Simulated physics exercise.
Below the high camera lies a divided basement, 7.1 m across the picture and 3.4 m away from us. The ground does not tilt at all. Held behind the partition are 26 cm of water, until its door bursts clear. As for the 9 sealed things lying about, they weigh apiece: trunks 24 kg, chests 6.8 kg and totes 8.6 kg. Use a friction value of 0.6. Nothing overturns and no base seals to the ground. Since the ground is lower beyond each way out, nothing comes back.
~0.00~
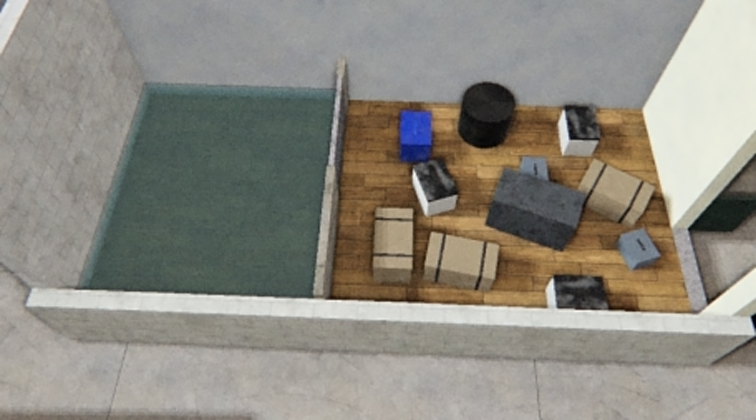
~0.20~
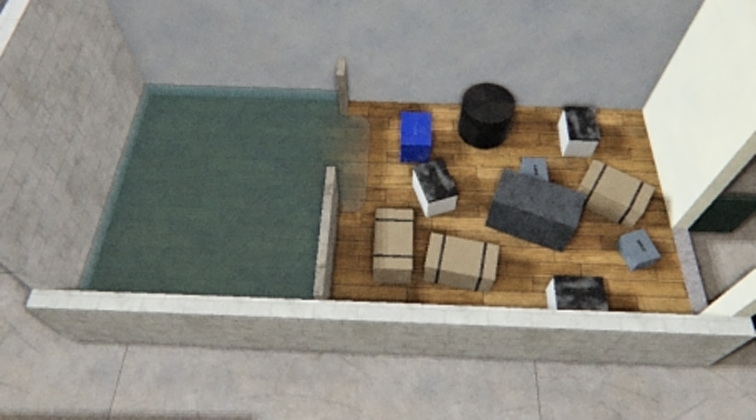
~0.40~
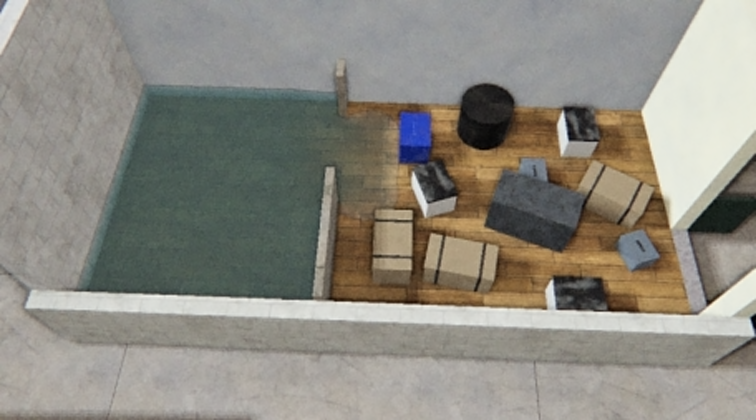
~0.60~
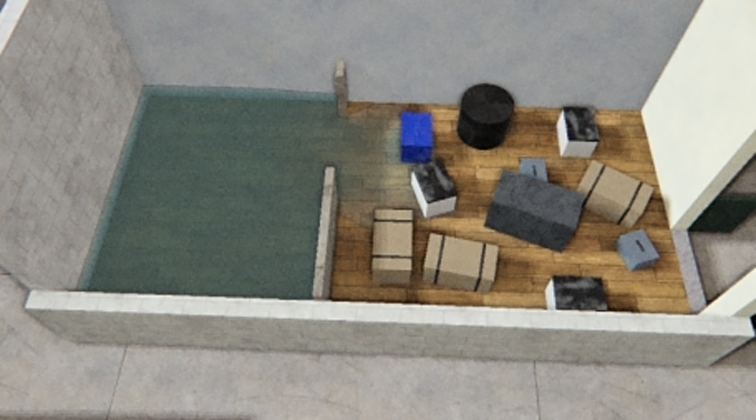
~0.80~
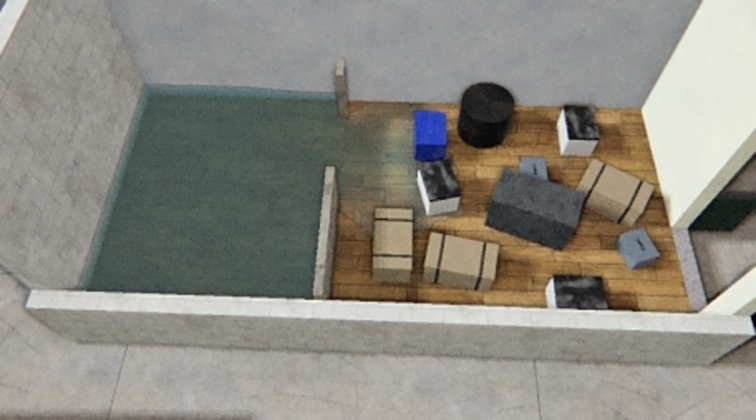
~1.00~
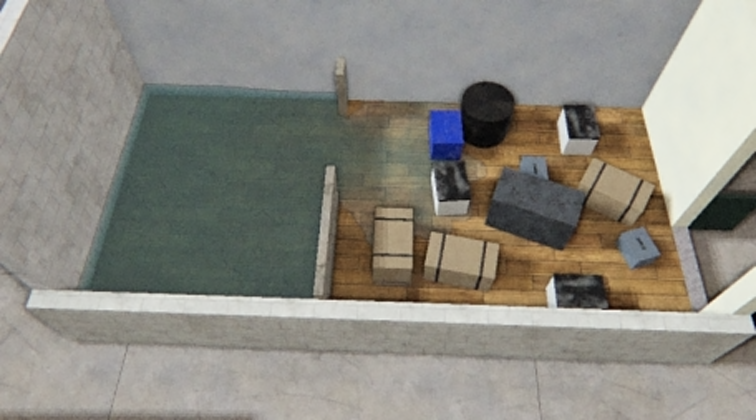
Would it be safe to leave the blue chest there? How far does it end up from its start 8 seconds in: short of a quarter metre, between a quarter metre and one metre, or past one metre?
Afterwards it is well out of place.
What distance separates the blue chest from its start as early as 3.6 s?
By then it has shifted roughly 200 cm.
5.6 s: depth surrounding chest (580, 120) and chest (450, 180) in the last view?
Some 14 cm at the first, some 6 cm at the second.
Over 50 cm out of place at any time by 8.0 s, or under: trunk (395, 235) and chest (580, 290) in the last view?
Taking them one at a time, I'd say not as far, then further.
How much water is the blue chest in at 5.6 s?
Depth: About 12 cm.
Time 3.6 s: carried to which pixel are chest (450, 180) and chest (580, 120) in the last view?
About (473, 203) for the first and (628, 115) for the second.
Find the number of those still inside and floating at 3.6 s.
It comes to 3 of them.
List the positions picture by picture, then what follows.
The first picture shows the blue chest at (416, 128), on the bottom; water covers 9.4 m2; 0 of 9 have shifted.
The second picture shows the blue chest at (416, 129) rests on the ground; water covers 10.0 m2; 0 of 9 have shifted.
The third picture shows the blue chest at (415, 129), on the bottom; water covers 10.8 m2; 0 of 9 have shifted.
The fourth picture shows the blue chest at (417, 129), on the bottom; water covers 11.4 m2; 0 of 9 have shifted.
The fifth picture shows the blue chest at (431, 128) rests on the ground, 20 cm from its start; 12.0 m2 under water; 2 of 9 have shifted.
The sixth picture shows the blue chest at (447, 127) rests on the ground, 41 cm from its start; 12.7 m2 under water; 2 of 9 have shifted.
After 1.6 s the blue chest is near (469, 137), 0.7 m from its start, afloat; 0 of 9 are out; 1 afloat.
After 3.6 s the blue chest is near (571, 125), 2.0 m from its start, afloat; 0 of 9 are out; 3 afloat.
After 5.6 s the blue chest is near (595, 98), 2.5 m from its start, afloat; 0 of 9 are out; 6 afloat.
After 8.0 s the blue chest is near (532, 138), 1.5 m from its start, afloat; 1 of 9 are out; 7 afloat.
